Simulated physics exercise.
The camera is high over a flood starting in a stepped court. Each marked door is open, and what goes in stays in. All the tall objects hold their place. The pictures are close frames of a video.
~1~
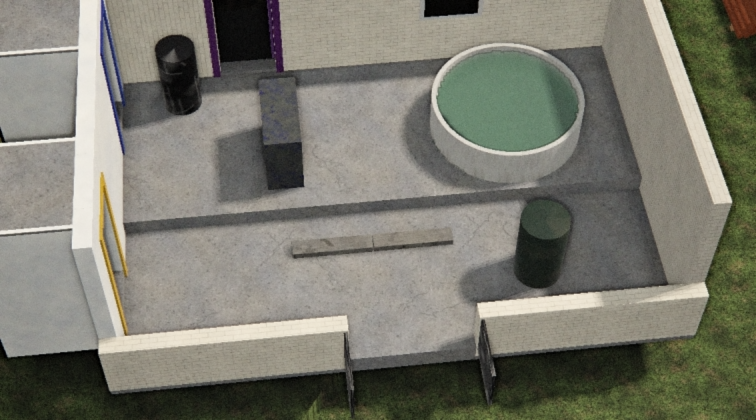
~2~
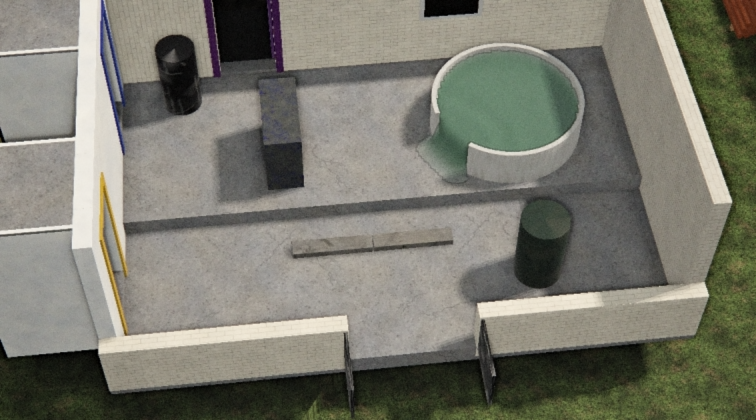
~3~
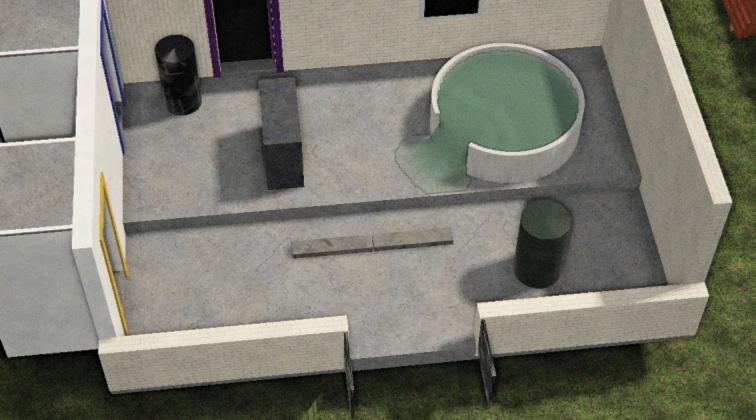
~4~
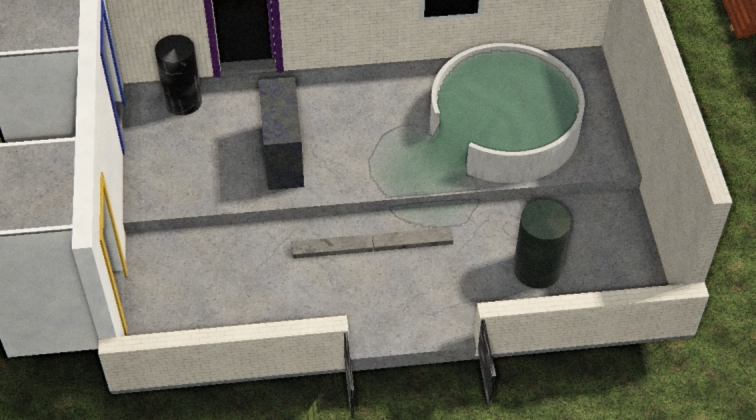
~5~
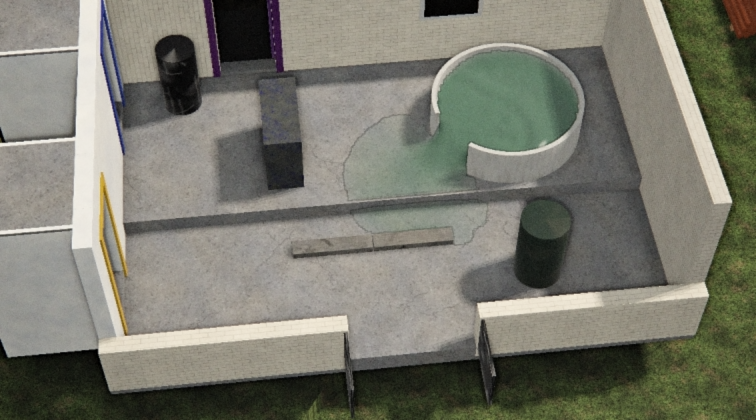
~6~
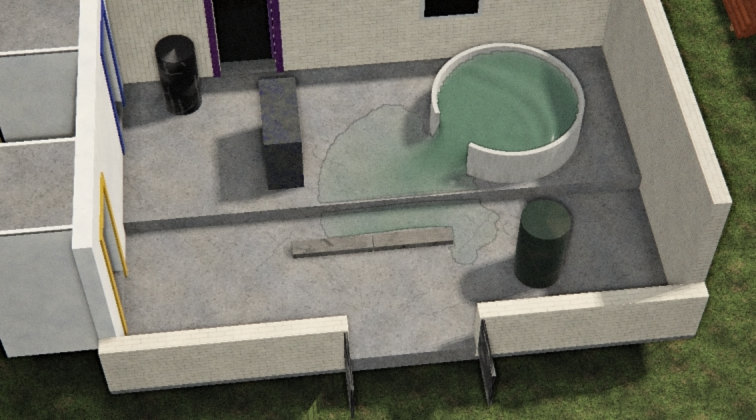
A round, white-walled pool of green water stands at the upper right of a grey, stepped courtyard with pale walls, seen from high above by a still camera. A black cylinder and dark block stand left, a dark green cylinder lower right, and a low grey bar near the centre. A gap opens in the pool's lower-left wall, and water pours out, spreading left and down over the step, thinning around the bar.
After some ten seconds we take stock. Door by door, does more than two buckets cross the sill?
One by one: The blue door admits no more than that; the purple door admits no more than that; the yellow door admits no more than that.
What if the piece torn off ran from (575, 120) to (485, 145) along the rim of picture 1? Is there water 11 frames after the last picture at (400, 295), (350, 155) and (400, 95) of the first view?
One after the other: Flooded, not flooded, dry.
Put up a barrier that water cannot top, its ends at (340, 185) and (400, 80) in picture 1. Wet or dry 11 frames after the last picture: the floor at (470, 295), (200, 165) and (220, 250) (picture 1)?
In that order: Under water, clear, wet.
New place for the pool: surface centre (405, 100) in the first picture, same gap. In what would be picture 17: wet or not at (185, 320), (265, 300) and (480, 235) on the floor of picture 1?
One after the other: Covered, covered, free of water.
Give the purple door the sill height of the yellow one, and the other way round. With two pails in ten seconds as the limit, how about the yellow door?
In short: The yellow door lets more in.
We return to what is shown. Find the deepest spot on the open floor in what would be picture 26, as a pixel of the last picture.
Near (126, 354).
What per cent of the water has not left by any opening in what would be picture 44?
About 96 per cent.
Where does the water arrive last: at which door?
I say the blue-painted one.
A moment on, water covers 20 % of the floor; the blue door not reached, the purple door not reached, the yellow door not reached.
Next, water covers 40 % of the floor; the blue door not reached, the purple door not reached, the yellow door wet at the sill, nothing in.
Then, water covers 45 % of the floor; the blue door not reached, the purple door wet at the sill, nothing in, the yellow door wet at the sill, nothing in.
Later, water covers 55 % of the floor; the blue door wet at the sill, nothing in, the purple door wet at the sill, nothing in, the yellow door under two buckets in.
In the end, water covers 80 % of the floor; the blue door wet at the sill, nothing in, the purple door wet at the sill, nothing in, the yellow door under two buckets in.
